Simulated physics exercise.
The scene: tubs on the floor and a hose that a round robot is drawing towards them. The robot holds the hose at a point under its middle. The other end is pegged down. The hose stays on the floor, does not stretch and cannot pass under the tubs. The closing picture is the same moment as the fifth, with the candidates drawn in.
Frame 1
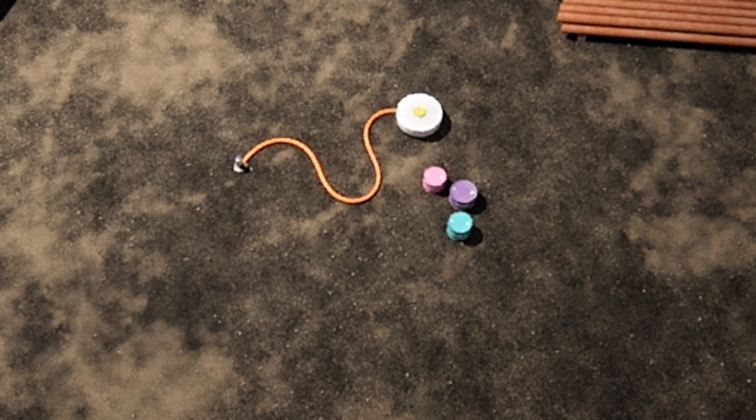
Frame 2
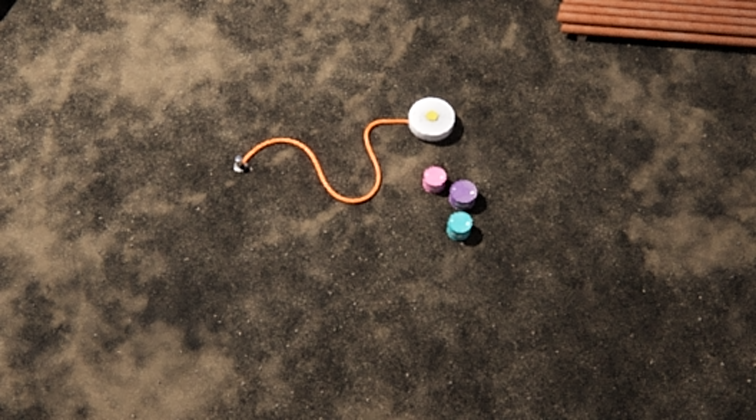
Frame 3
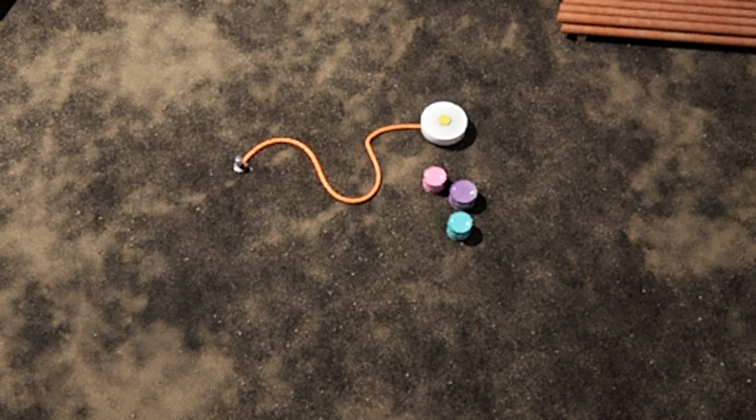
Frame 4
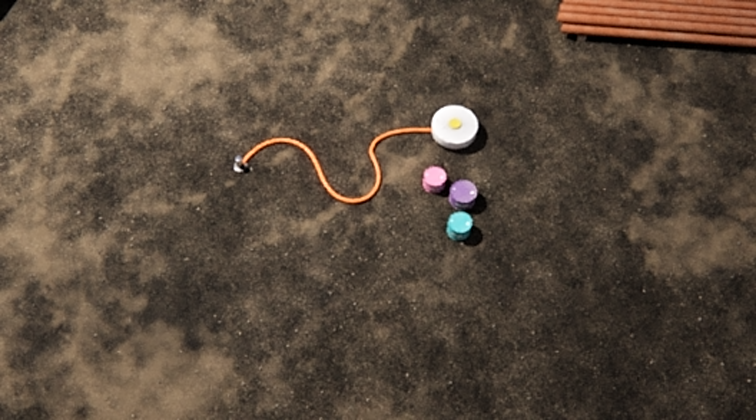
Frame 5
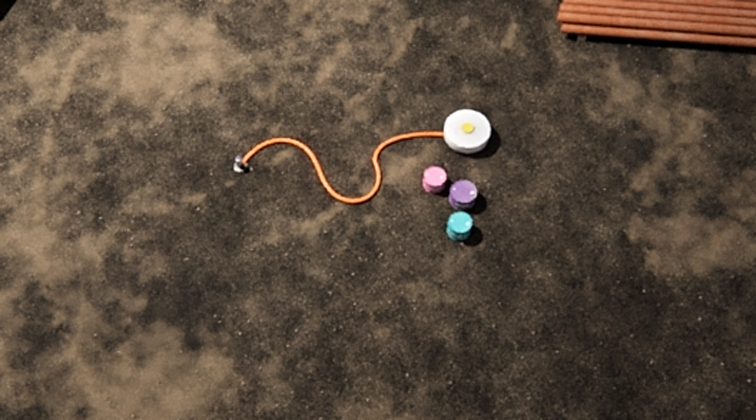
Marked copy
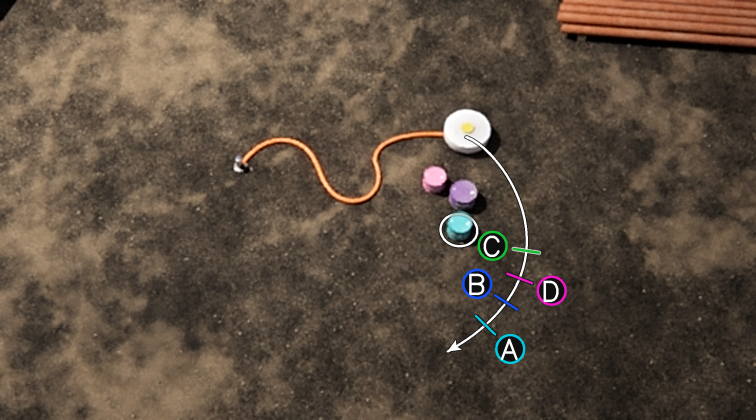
A round white disc-shaped robot with a yellow centre slides slowly to the right and slightly downward across a mottled brown and dark floor, seen from high above by a still camera. Behind it trails a curving orange hose, pegged down at its left end, whose right-hand stretch straightens as it is drawn along. Pink, purple and turquoise tubs stay put below the robot, and reddish-brown ridged material lies motionless at top right.
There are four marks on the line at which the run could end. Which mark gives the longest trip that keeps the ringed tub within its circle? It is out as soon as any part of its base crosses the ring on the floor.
The farthest safe stop is B.
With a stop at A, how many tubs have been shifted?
Three.
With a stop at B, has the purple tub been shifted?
By then, yes.
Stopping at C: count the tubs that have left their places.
The count is none.
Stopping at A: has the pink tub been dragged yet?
Yes.
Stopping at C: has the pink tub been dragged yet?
No.
On the marked copy, A at (485, 325); B at (506, 302); C at (526, 251); D at (520, 278); the ring at (459, 230); the route from (466, 137) via (527, 247) to (448, 352).
Taking B. A third of the way, robot (513, 180); turquoise tub (459, 226).
Two thirds of the way, robot (528, 243); turquoise tub (459, 226).
When it is over, robot (507, 299); purple tub (446, 210); pink tub (426, 197); turquoise tub (460, 228); the turquoise tub is still in its ring.
As for the rest, A drags the ringed tub to (449, 239); C is safe but short; D is safe but short.
